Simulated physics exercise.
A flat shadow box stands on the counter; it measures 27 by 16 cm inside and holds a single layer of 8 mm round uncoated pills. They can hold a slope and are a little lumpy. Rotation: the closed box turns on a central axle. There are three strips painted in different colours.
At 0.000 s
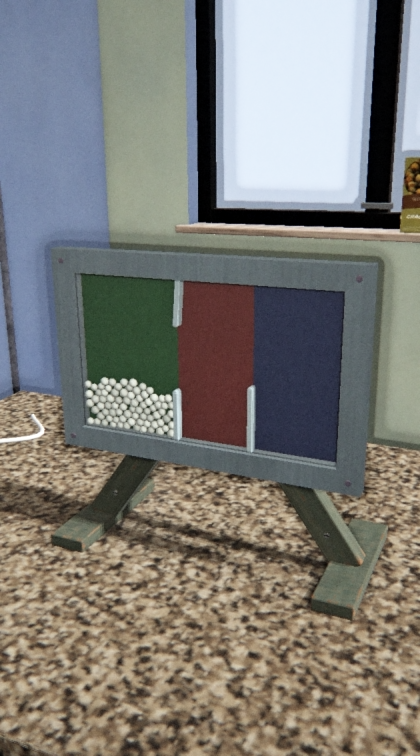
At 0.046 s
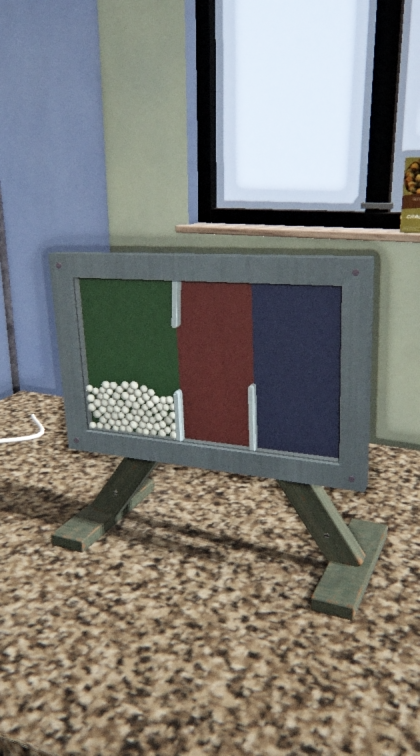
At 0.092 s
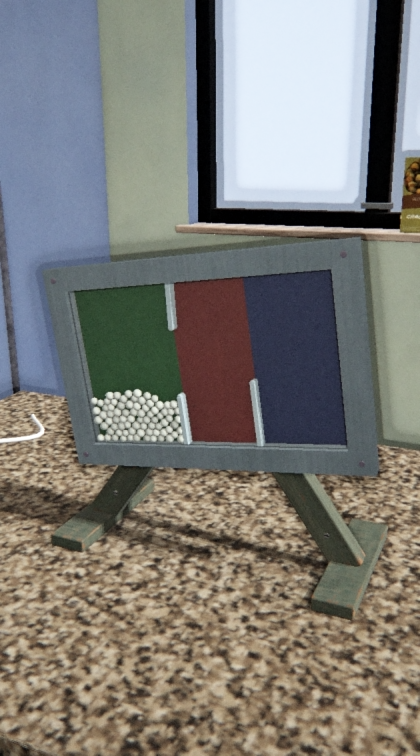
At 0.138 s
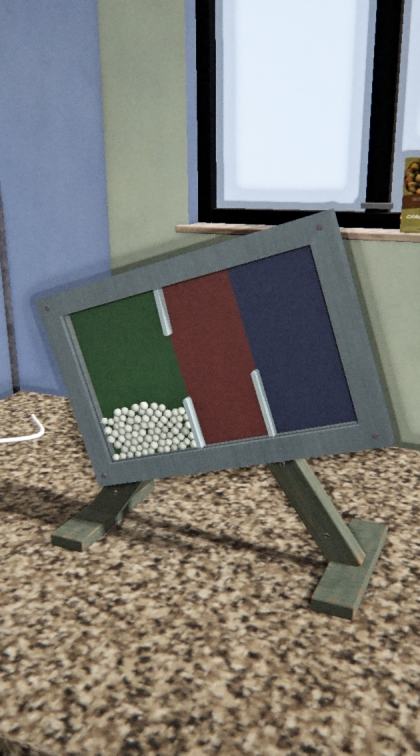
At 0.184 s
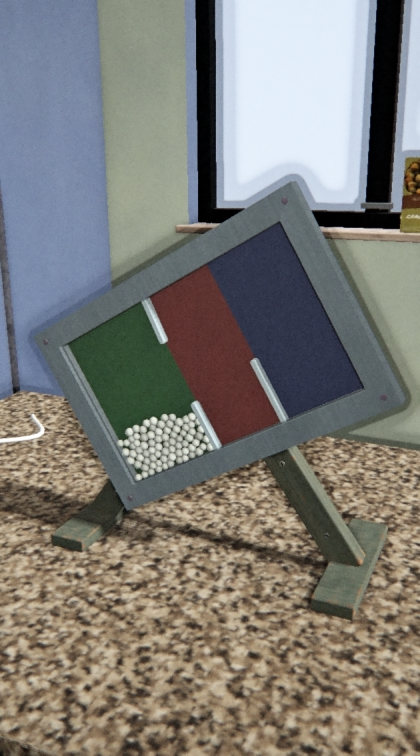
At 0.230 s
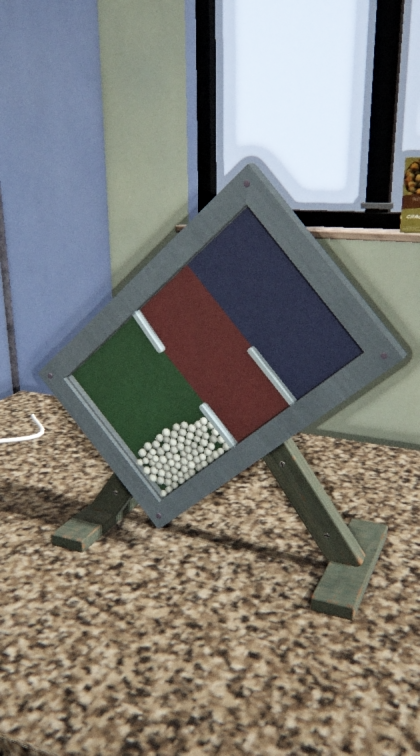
A grey-framed flat box on splayed wooden legs turns anticlockwise on a speckled counter, slowly at first and then further, seen from the front by a still camera. Inside are green, red and blue strips from left to right, pale dividers and a heap of small white balls in the green section. As the right side rises, the heap shifts against the lower divider.
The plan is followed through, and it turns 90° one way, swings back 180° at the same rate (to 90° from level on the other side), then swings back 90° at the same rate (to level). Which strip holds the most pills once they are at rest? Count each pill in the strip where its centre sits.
Blue.
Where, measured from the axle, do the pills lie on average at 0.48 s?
Roughly 5 centimetres to the right and 9 centimetres below.
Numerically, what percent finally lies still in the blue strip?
Some 60 percent.
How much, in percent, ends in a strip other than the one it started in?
Around 70 percent.
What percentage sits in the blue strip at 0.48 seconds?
That comes to some 0 percent of the load.
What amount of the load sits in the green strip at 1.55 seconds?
Roughly 30 percent.
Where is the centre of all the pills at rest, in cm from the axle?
About 4 cm right and 6 cm below.
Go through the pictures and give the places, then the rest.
In the first frame, level; about 80 pills; pills centred (130, 407); top one (133, 383); red (215, 364), blue (298, 374), green (131, 354).
In the second frame, turned 2° anticlockwise; pills centred (131, 410); top one (134, 386).
In the third frame, turned 8° anticlockwise; pills centred (137, 419); top one (137, 394); wall ends (254, 382), (181, 396), (173, 327).
In the fourth frame, turned 18° anticlockwise; pills centred (148, 431); top one (162, 408).
In the fifth frame, turned 30° anticlockwise; pills centred (164, 444); top one (192, 417).
In the sixth frame, turned 42° anticlockwise; pills centred (181, 454); top one (203, 421); red (212, 357), blue (274, 305), green (151, 408).
By 0.48 s, it stands 90° anticlockwise; the pills' middle is 5 cm right of and 9 cm below the centre; green 100 %.
By 1.55 s, it stands 46° clockwise; the pills' middle is 2 cm right of and 6 cm below the centre; red 10 %, blue 60 %, green 30 %.
By 1.80 s, it stands level; the pills' middle is 5 cm right of and 5 cm below the centre; red 10 %, blue 60 %, green 30 %.
All still by 2.8 s, it stands level; red 10 %, blue 60 %, green 30 %.
